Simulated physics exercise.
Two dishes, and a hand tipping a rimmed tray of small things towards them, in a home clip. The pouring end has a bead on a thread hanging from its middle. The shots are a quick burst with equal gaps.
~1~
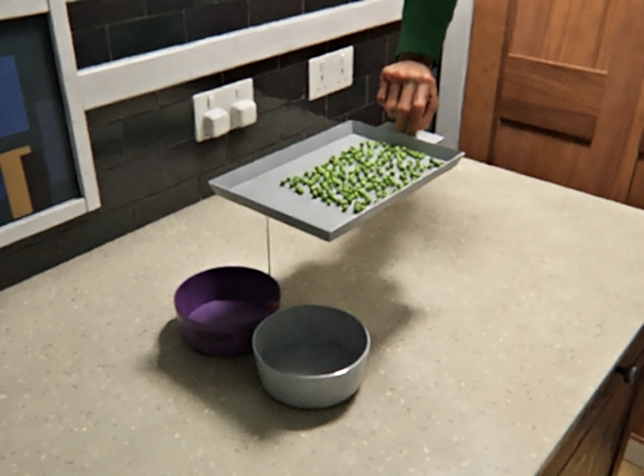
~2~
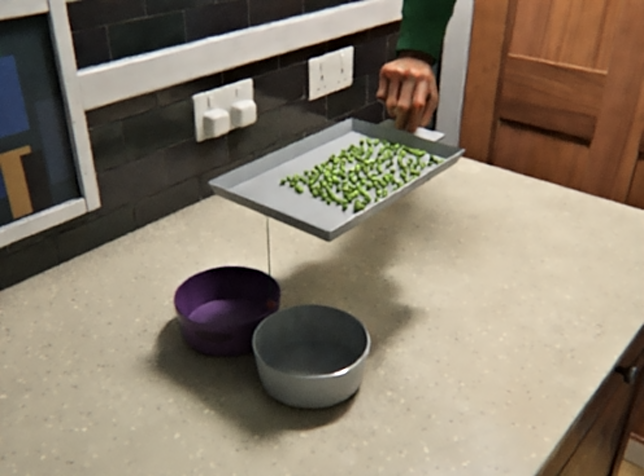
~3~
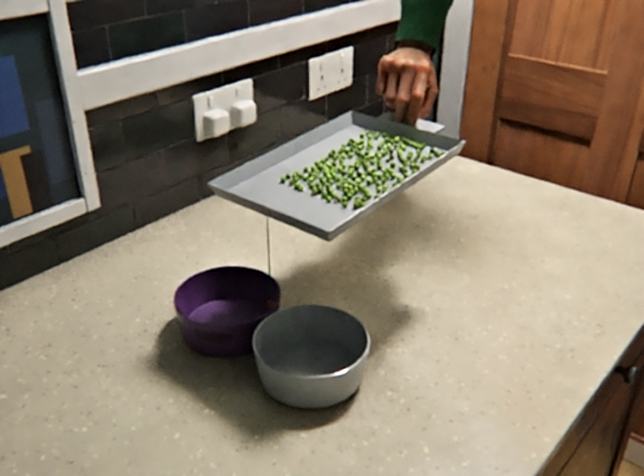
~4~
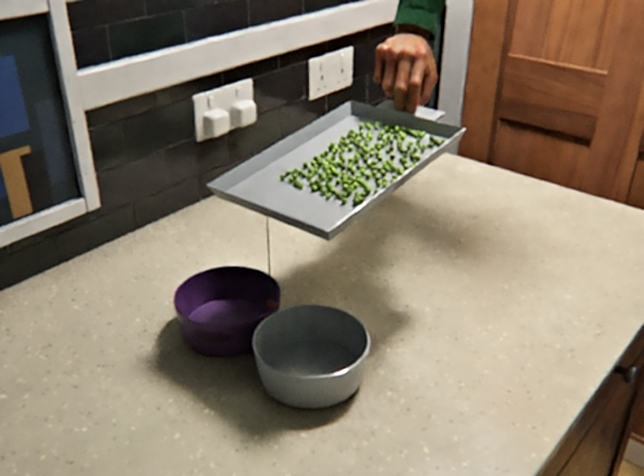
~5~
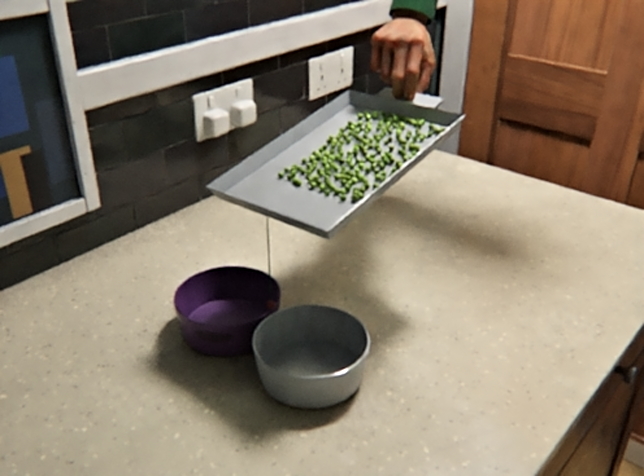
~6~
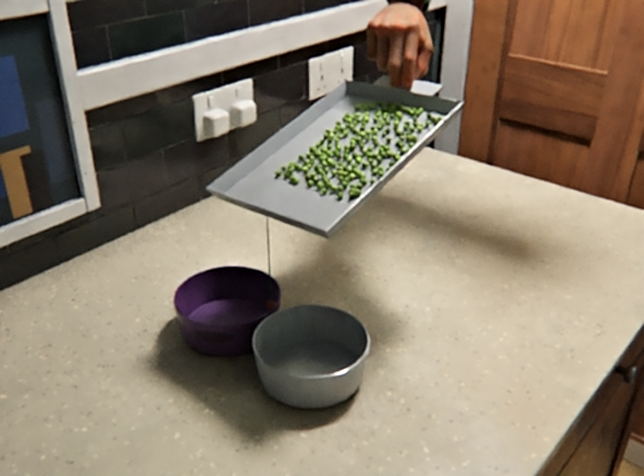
A hand gradually lifted the far end of a gray tray of small green peas, tilting it more steeply above a purple bowl and a gray bowl on the counter.
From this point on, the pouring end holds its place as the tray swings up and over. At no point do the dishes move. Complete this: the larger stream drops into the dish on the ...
... left.
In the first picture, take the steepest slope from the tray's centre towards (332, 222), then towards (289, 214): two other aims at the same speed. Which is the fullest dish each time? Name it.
Results - the dish on the right side first, the dish on the right side second.
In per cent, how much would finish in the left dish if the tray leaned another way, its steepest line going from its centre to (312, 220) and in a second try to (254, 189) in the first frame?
Close to 0 percent first and close to 100 percent second.
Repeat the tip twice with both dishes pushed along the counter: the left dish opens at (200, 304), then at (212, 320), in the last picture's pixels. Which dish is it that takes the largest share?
Place 1 - the dish at left; place 2 - the dish at left.
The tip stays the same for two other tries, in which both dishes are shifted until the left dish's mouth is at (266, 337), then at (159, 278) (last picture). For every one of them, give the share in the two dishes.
40 per cent, then 100 per cent.
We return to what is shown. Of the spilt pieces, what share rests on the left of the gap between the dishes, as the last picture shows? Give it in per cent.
About 100 percent.
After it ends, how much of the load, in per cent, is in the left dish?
I'd put that share at some 70 per cent.
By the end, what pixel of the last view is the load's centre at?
I'd place the middle at about (215, 334).
Soon, tray tipped steeply; most on the tray; a small part in the left dish; a small part outside both; a small part in the air.
A while on, tray tipped right over; a stray few on the tray; a small part in the right dish; about half in the left dish; about a quarter outside both; about a quarter in the air.
Towards the end, tray tipped past a quarter turn; a small part in the right dish; about two thirds in the left dish; about a quarter outside both.
Finally, tray tipped past a quarter turn; a small part in the right dish; about two thirds in the left dish; about a quarter outside both.
